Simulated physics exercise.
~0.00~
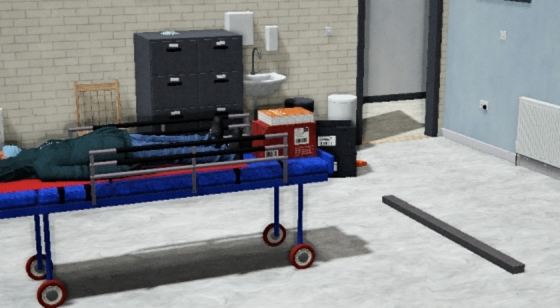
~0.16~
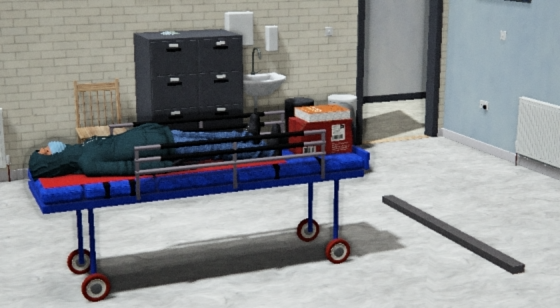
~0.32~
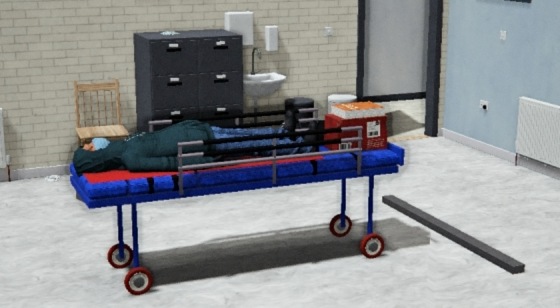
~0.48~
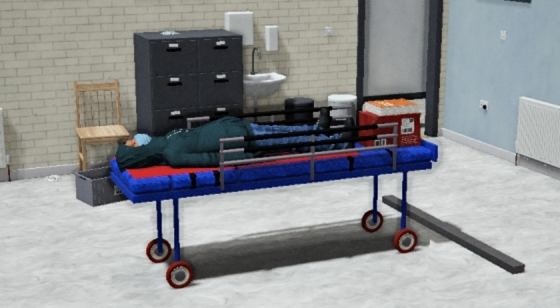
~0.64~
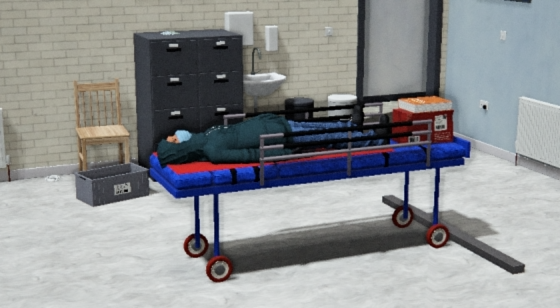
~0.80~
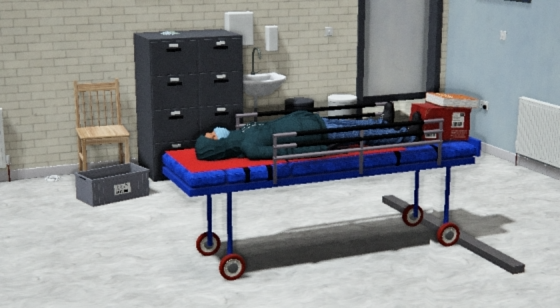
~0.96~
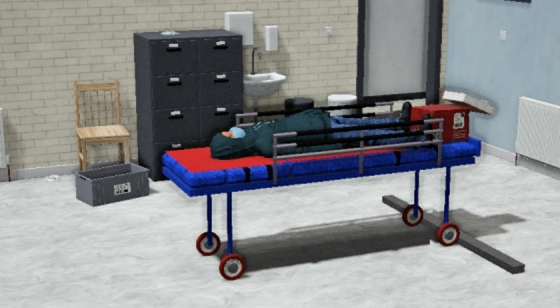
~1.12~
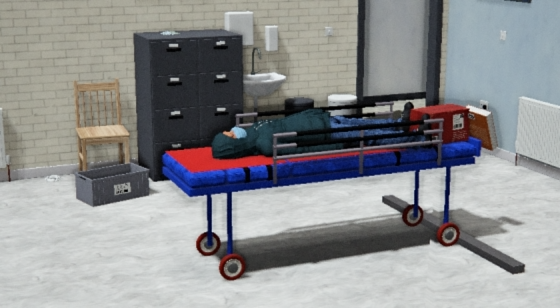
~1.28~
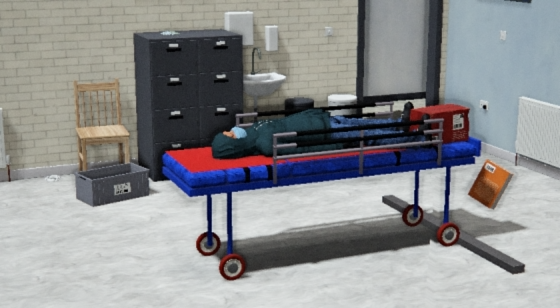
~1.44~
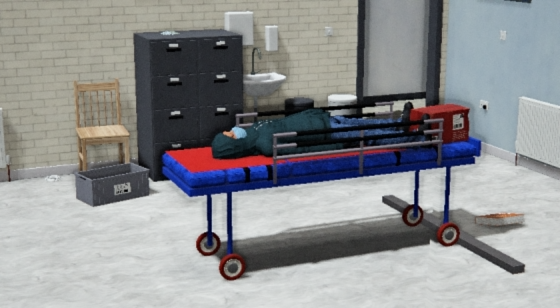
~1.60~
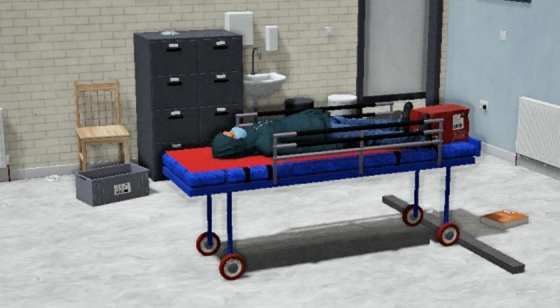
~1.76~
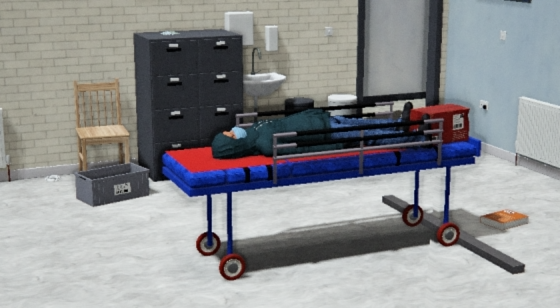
In a ward, a trolley carrying a person rolls right and stops, and an orange folder tumbles off.
